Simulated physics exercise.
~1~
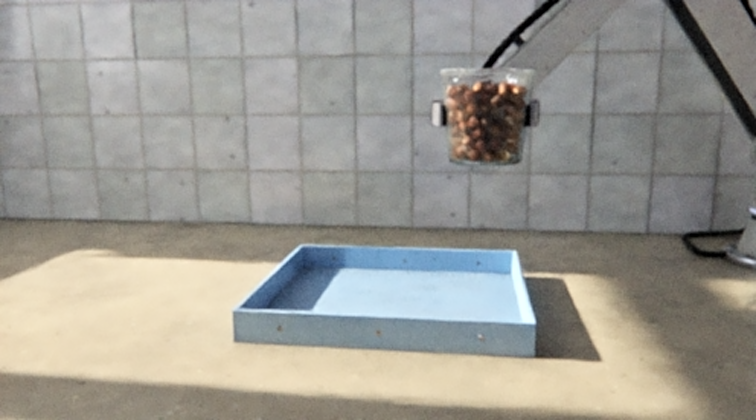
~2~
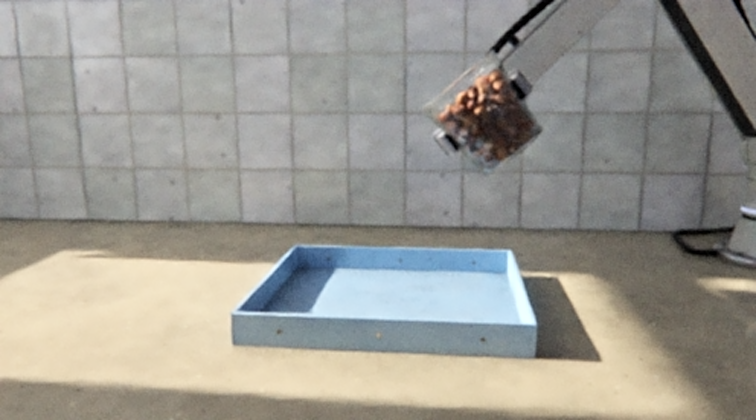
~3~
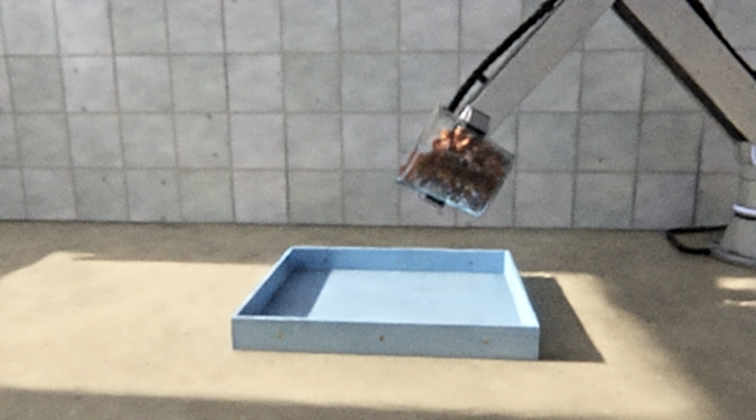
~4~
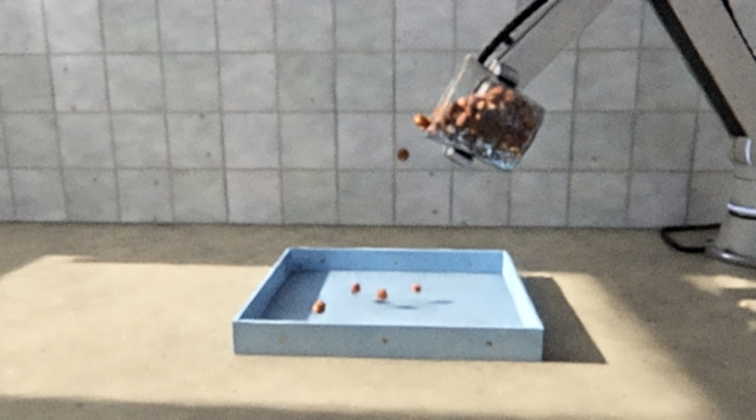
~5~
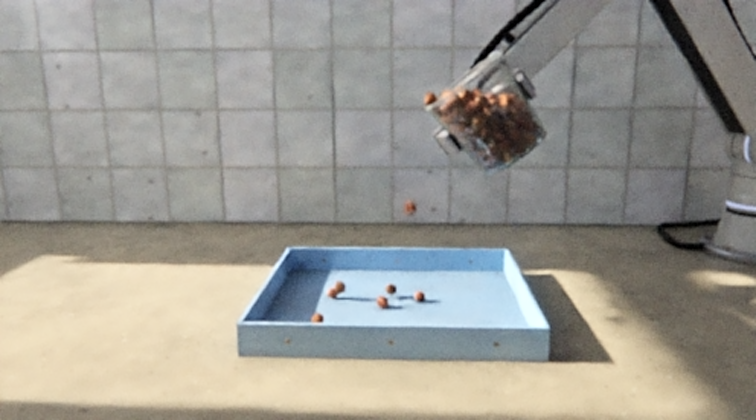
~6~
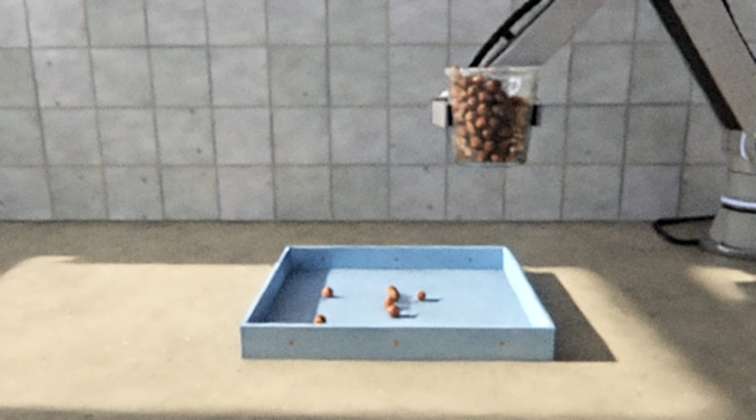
Above a blue tray, a gripper tips a cup of nuts, spills several, and rights it.
